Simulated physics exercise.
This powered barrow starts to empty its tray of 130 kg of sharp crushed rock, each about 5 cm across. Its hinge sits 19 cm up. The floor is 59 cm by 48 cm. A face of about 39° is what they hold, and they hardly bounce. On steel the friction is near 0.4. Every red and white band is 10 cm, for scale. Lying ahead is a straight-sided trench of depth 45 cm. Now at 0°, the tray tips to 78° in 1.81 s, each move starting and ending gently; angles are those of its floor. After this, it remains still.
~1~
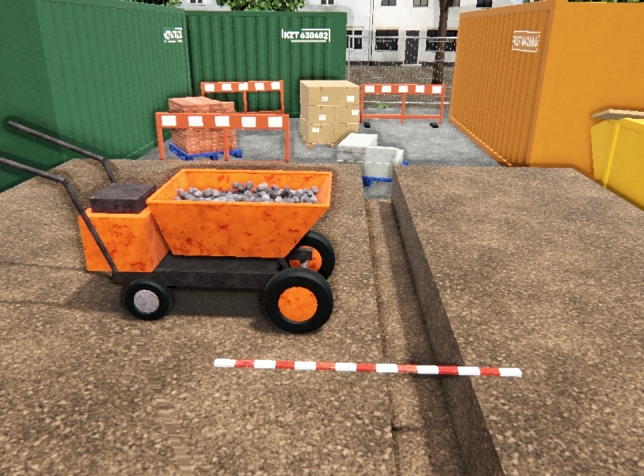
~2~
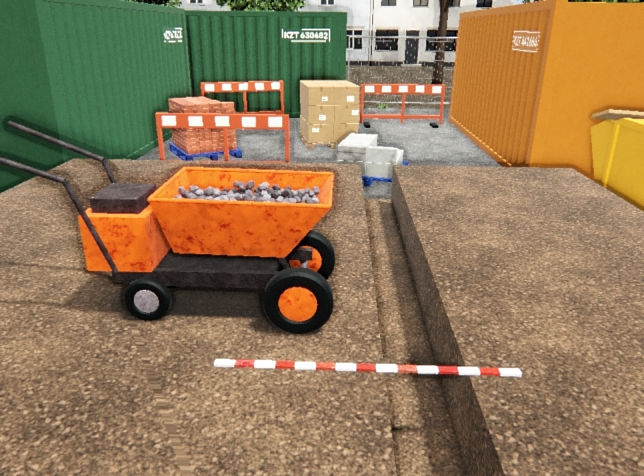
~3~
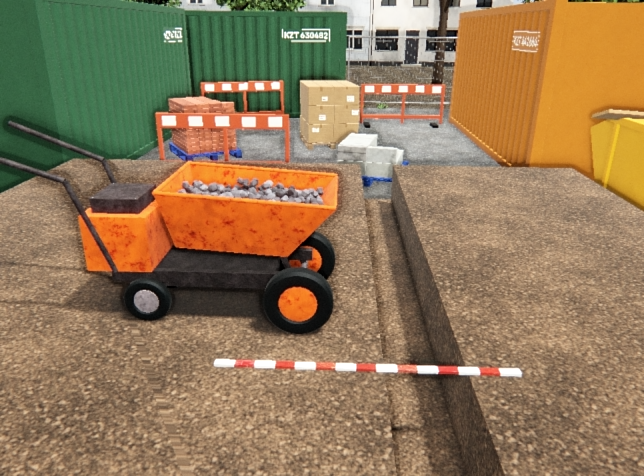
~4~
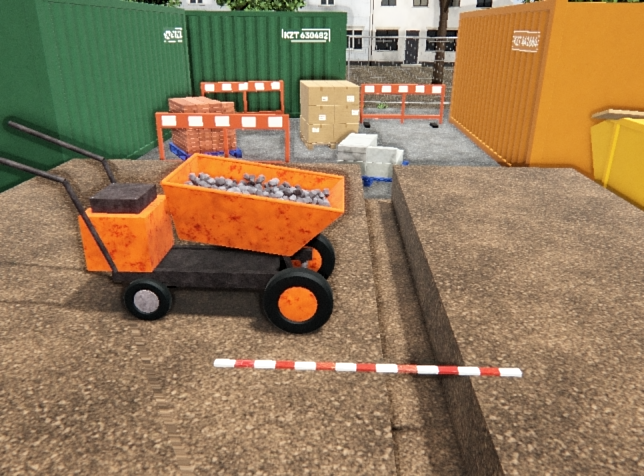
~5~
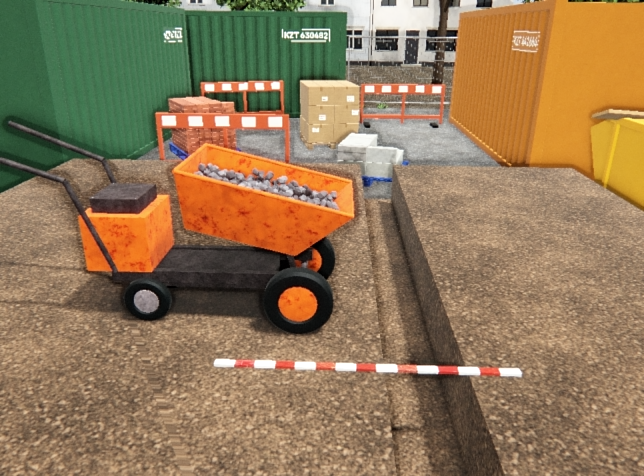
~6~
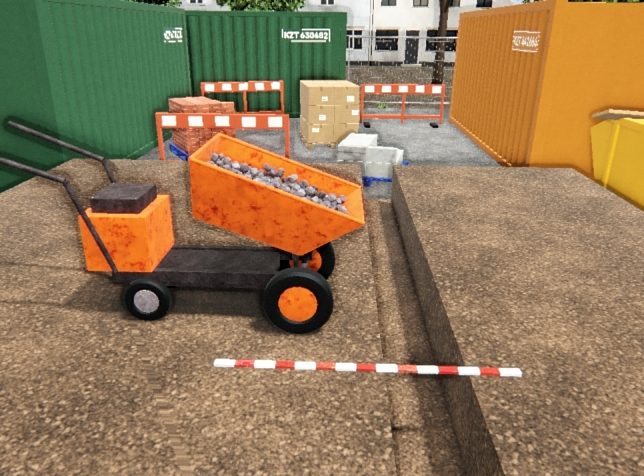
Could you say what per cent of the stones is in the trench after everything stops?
I would put it at 93 per cent.
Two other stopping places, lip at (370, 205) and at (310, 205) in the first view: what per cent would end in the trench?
Estimates: 45 % then 100 %.
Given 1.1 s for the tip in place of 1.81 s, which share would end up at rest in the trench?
85 per cent.
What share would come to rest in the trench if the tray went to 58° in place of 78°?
Then about 20 per cent.
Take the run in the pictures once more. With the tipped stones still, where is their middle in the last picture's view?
Their middle ends up near (418, 361).
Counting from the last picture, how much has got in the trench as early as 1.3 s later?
Close to 40 per cent at that time.
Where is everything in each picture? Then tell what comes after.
In the first frame, the tray is at 0°, its lip at (328, 206); the top of the load is at (248, 193).
In the second frame, lip at (330, 207), floor tilted 1°, highest stones at (242, 193).
In the third frame, the tray is at 4°, its lip at (335, 209); the top of the load is at (218, 189).
In the fourth frame, lip at (343, 212), floor tilted 8°, highest stones at (205, 181).
In the fifth frame, the tray is at 14°, its lip at (353, 217); the top of the load is at (211, 172).
In the sixth frame, lip at (364, 223), floor tilted 20°, highest stones at (224, 163).
Then, 0.8 s after the last picture the floor is at 66°, 100 % in the tray; the foremost stones are at (406, 269).
Then, 1.3 s after the last picture the floor is at 78°, 56 % in the tray, 41 % in the trench, 3 % past the trench; the foremost stones are at (481, 313).
Then, 1.7 s after the last picture the floor is at 78°, 25 % in the tray, 69 % in the trench, 7 % past the trench; the foremost stones are at (502, 303).
Then, 3.6 s after the last picture the floor is at 78°, 0 % in the tray, 93 % in the trench, 7 % past the trench; the foremost stones are at (505, 303).
